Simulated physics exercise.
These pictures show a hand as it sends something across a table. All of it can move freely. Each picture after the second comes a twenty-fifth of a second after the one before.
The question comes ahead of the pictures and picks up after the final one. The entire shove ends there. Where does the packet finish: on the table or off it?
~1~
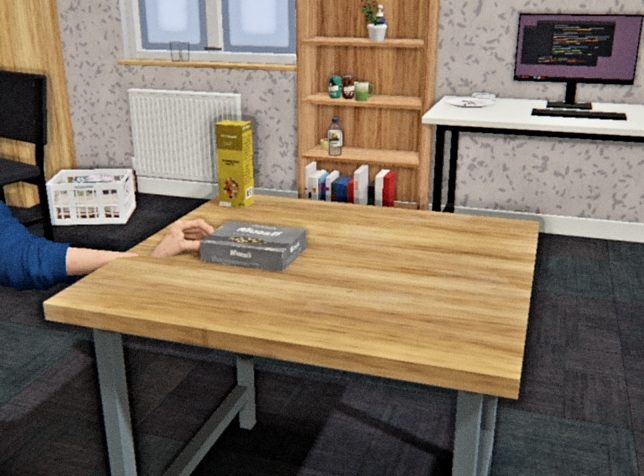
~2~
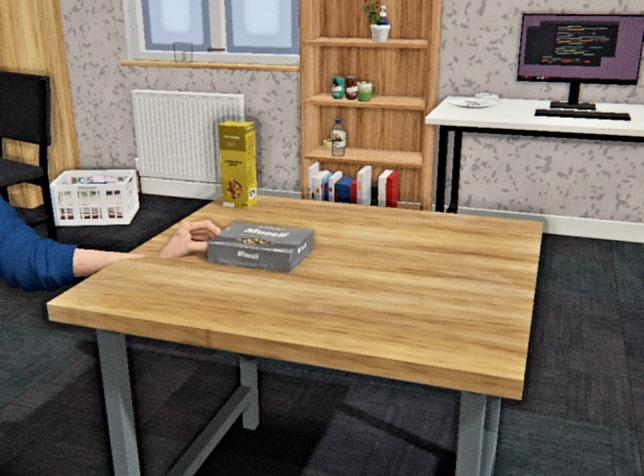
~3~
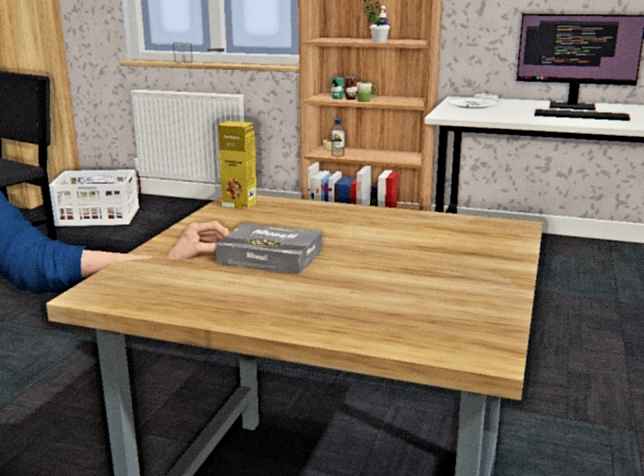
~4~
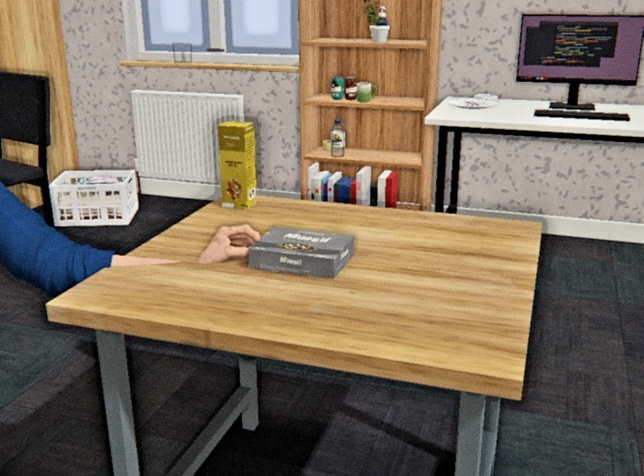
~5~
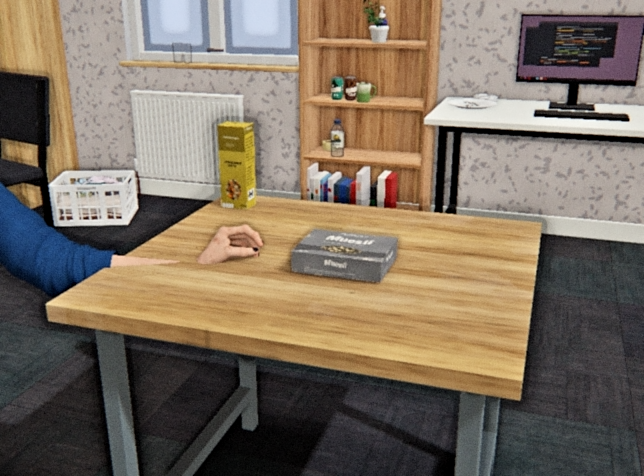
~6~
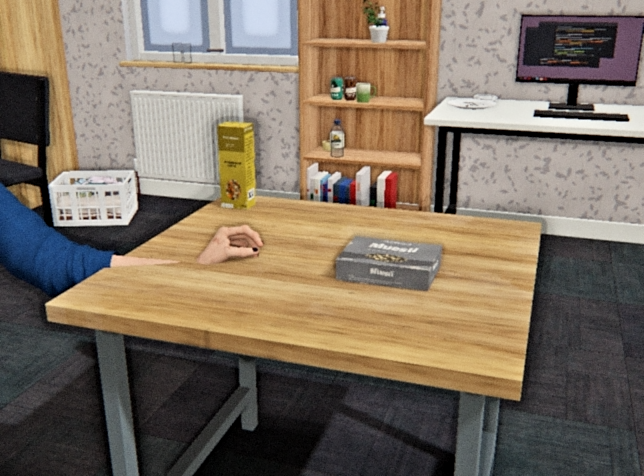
Off it.
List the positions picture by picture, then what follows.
Under the hand; grey packet (254, 245), in the first picture.
Under the hand; grey packet (262, 246), in the second picture.
Under the hand; grey packet (270, 247), in the third picture.
Grey packet (302, 252), in the fourth picture.
Grey packet (346, 254) displaced a little, in the fifth picture.
Grey packet (390, 262) displaced about its own width, in the sixth picture.
Then, 0.10 s past the last view, grey packet displaced well along near (491, 274).
Then, 0.30 s past the last view, grey packet now off the table.
Then, 0.50 s past the last view, things are still on the move.
Then, 0.70 s past the last view, as before.
Finally, off the table, grey packet.
